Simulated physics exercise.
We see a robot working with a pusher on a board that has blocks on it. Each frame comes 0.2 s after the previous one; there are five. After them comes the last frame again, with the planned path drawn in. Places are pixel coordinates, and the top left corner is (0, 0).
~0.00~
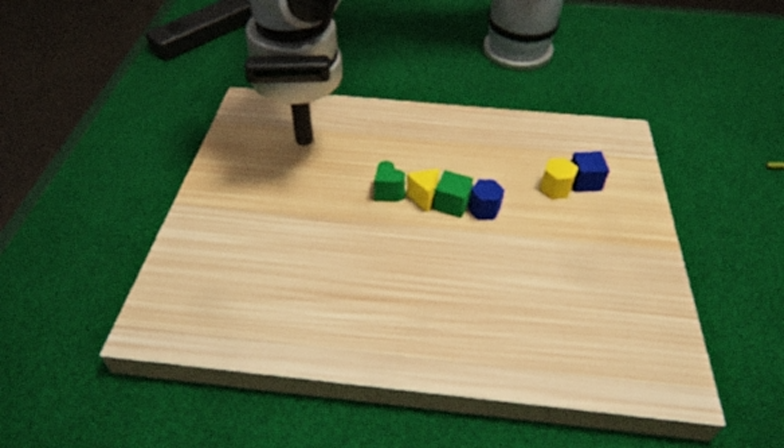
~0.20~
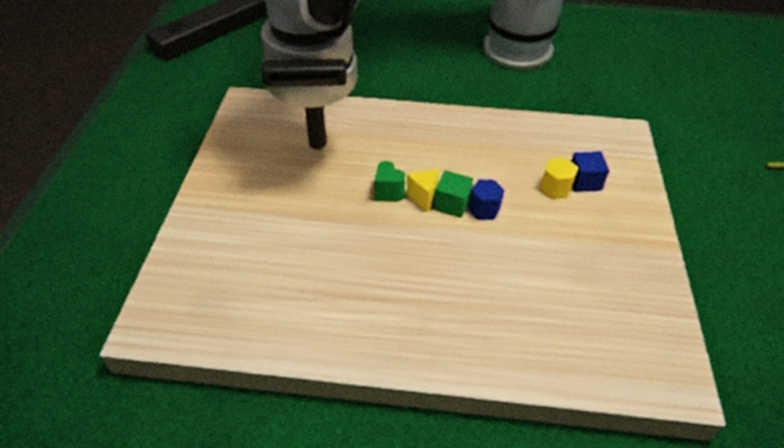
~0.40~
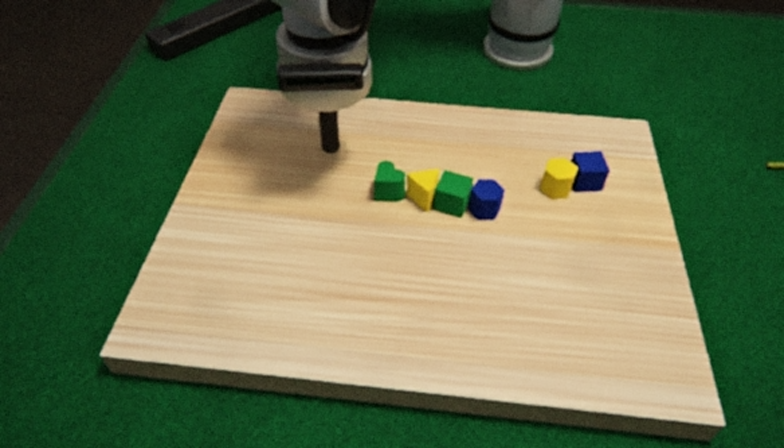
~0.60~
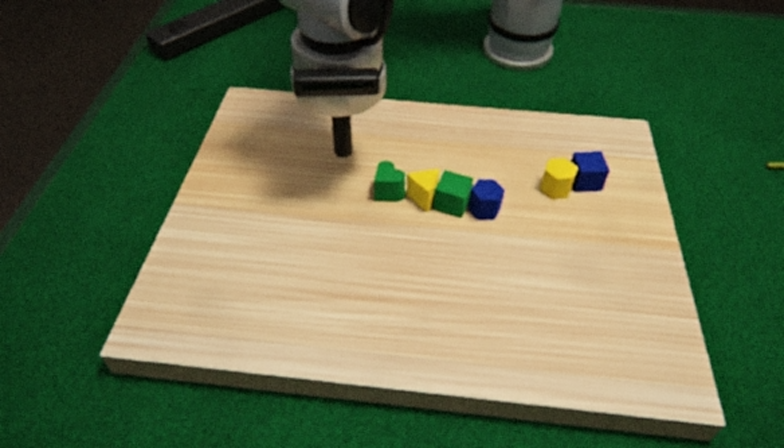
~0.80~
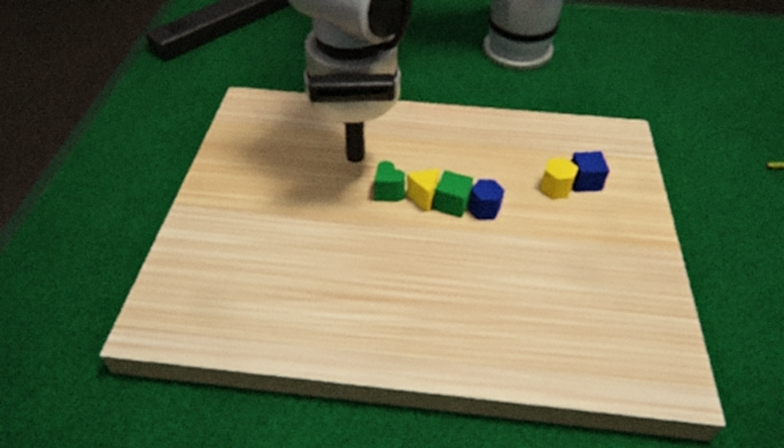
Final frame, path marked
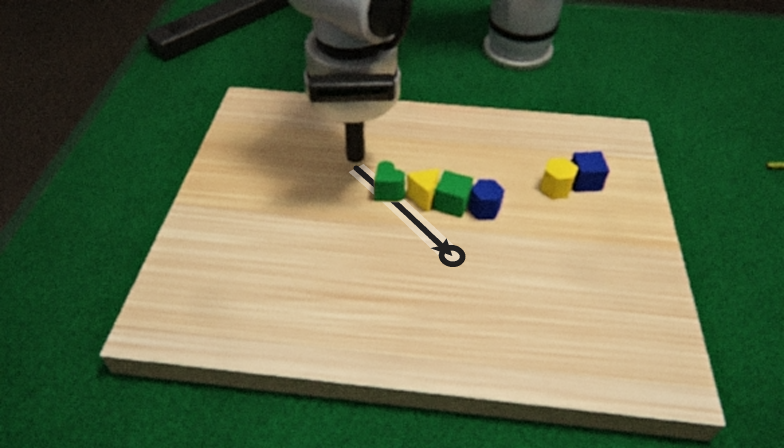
A robot arm with a dark, stubby pusher hangs over a pale wooden board on green cloth, seen from above at an angle by a still camera. Near the board's middle sit a green heart, a yellow triangle, a green block and a blue block in a row, with yellow and blue blocks further right. The pusher glides slightly rightward and nearer, toward the heart, while every block stays still.
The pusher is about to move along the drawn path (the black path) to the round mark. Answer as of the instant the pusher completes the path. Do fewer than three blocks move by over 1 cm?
That would be a yes.
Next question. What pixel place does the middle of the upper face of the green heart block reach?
It is going to be at (468, 255).
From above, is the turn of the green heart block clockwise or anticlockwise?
Viewed from above: Clockwise.
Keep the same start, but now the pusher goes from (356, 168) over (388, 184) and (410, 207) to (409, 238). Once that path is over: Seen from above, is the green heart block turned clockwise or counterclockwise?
With the clock.
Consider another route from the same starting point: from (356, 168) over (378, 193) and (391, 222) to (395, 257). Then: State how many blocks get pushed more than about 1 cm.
Moved: 1.
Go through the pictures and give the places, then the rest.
The first picture shows pusher's lower end at (305, 141); green heart block at (389, 172); yellow three-sided block at (425, 178).
The second picture shows pusher at (318, 145); blocks still.
The third picture shows pusher at (331, 148); blocks still.
The fourth picture shows pusher at (344, 153); blocks still.
The fifth picture shows pusher at (356, 158); green heart block at (389, 172); yellow three-sided block at (425, 178).
Drawn move, from (356, 168) to (452, 256).
What follows on the original path. One third of the way, pusher at (387, 185); green heart block at (406, 187).
Two thirds of the way, pusher at (419, 214); green heart block at (439, 219).
At the end, pusher at (454, 246); green heart block at (468, 255), turned 35° clockwise; yellow three-sided block still.
